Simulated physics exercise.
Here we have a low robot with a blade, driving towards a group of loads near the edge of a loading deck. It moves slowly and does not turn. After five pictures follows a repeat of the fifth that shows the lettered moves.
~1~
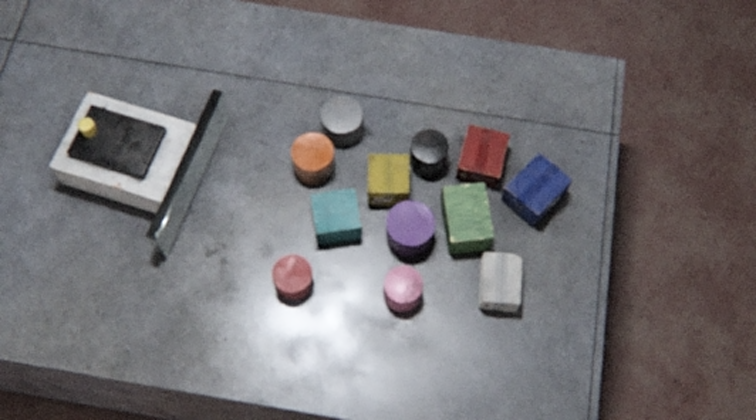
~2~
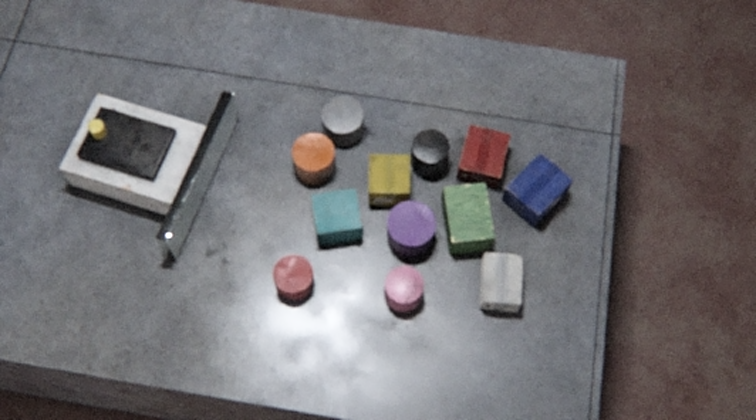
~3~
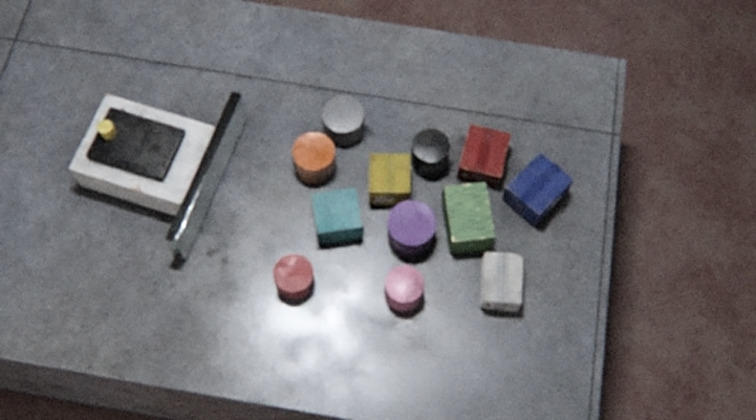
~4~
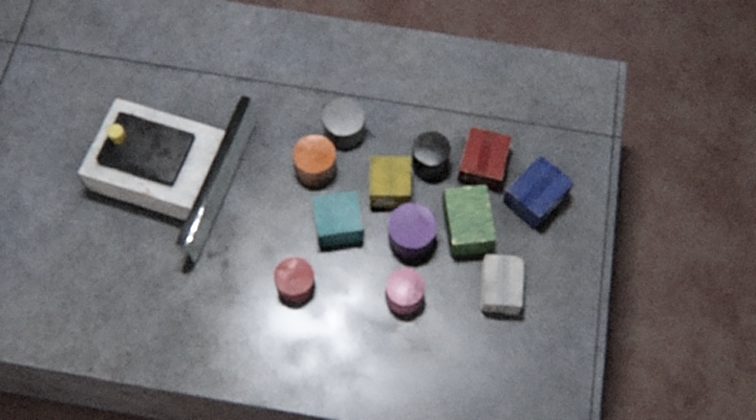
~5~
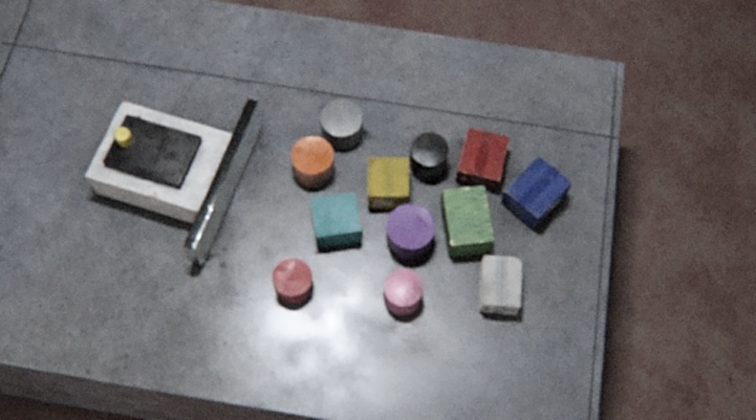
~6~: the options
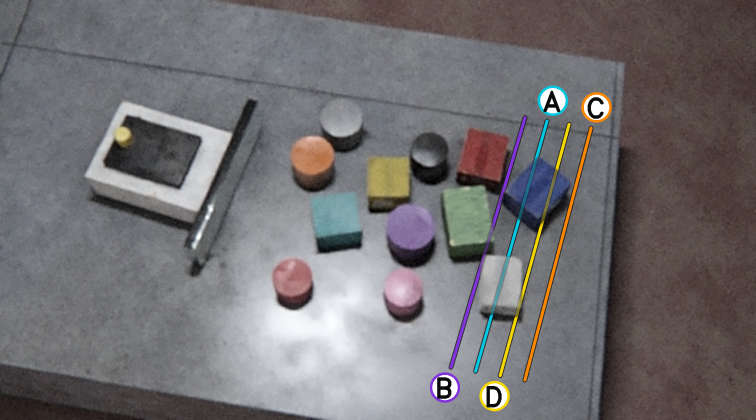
A low robot with a blade creeps right toward a group of colourful loads.
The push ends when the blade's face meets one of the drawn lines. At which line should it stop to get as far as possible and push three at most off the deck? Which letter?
It should halt at D.
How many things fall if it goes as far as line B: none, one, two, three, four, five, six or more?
The count is none.
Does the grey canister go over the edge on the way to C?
No.
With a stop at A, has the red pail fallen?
No.
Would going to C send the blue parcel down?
Yes.
On the marked copy, A at (513, 239); B at (490, 235); C at (560, 246); D at (537, 243).
Taking D. A third of the way, robot (270, 170); red pail (330, 292); grey canister (381, 120).
Two thirds of the way, robot (384, 188); blue parcel (572, 190); green crate (563, 245).
When it is over, robot (473, 202); green crate over the edge; blue parcel over the edge; two fallen.
As for the rest, A is within the limit but short; B is within the limit but short; C drops five.
